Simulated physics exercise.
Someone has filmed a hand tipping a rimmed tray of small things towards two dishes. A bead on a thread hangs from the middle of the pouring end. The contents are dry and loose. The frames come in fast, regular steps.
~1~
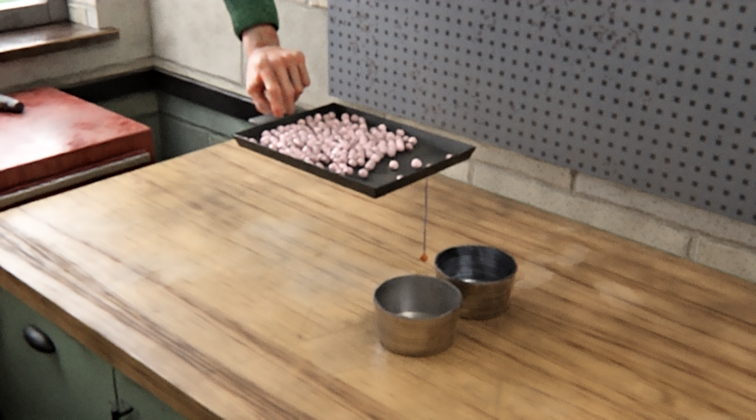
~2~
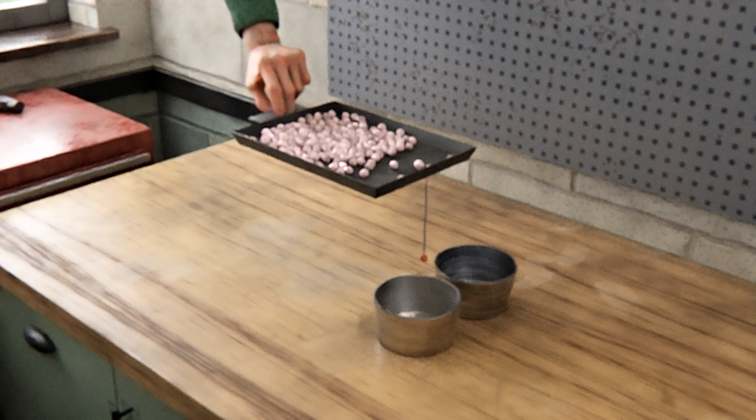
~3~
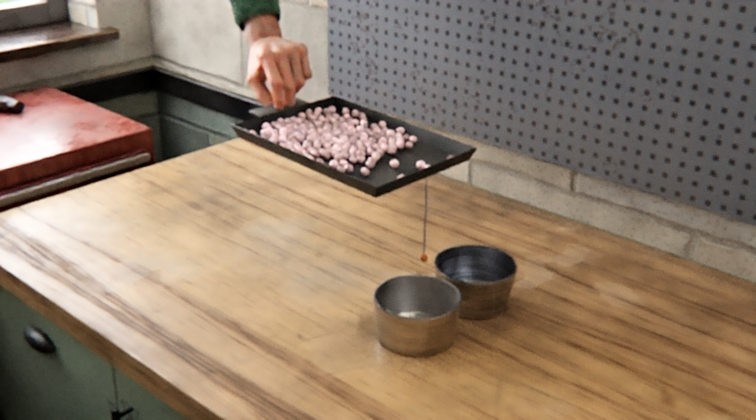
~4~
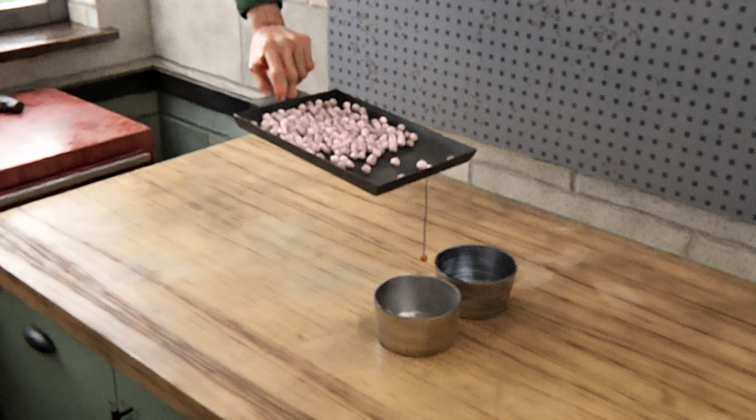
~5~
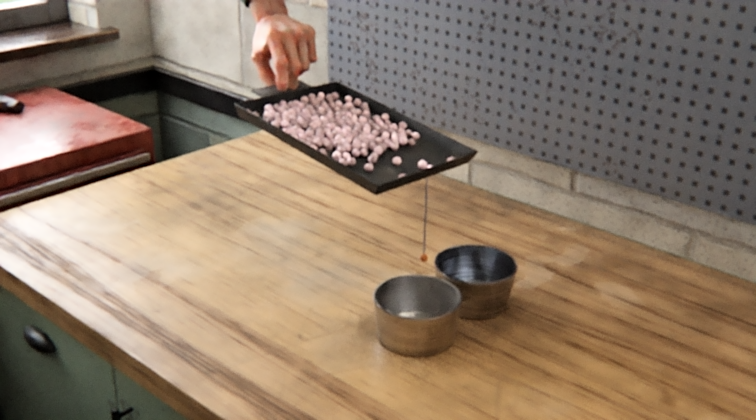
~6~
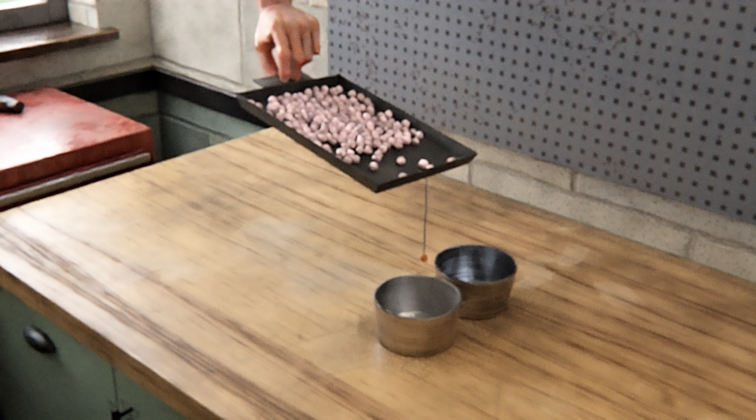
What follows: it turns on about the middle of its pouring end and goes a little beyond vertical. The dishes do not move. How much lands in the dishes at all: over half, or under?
They take the larger part between them.
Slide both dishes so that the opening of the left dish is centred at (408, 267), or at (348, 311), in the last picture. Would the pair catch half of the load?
The first try: The smaller part. The second: Under half.
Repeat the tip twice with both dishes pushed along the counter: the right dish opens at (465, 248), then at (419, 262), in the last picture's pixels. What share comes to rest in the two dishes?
First some 60, then 0 per cent.
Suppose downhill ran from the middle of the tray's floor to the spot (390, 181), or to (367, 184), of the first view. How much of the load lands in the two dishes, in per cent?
In turn 70 and 50 in a hundred.
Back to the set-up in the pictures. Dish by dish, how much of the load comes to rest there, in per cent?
The left dish has 0 per cent, the right dish has 70.
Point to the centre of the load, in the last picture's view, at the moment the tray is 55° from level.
Roughly at (454, 163).
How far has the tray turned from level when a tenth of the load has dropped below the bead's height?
At about 45°.
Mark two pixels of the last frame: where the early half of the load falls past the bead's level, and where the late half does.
Around (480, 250) and then (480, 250).
Soon after the last picture, tray tipped steeply; about two thirds on the tray; about a quarter in the right dish; a small part outside both; a small part in the air.
A little later, tray tipped right over; a small part in the left dish; most in the right dish; about a quarter outside both; a stray few in the air.
Later still, tray tipped past a quarter turn; a small part in the left dish; most in the right dish; about a quarter outside both.
At rest, tray tipped past a quarter turn; a small part in the left dish; most in the right dish; about a quarter outside both.
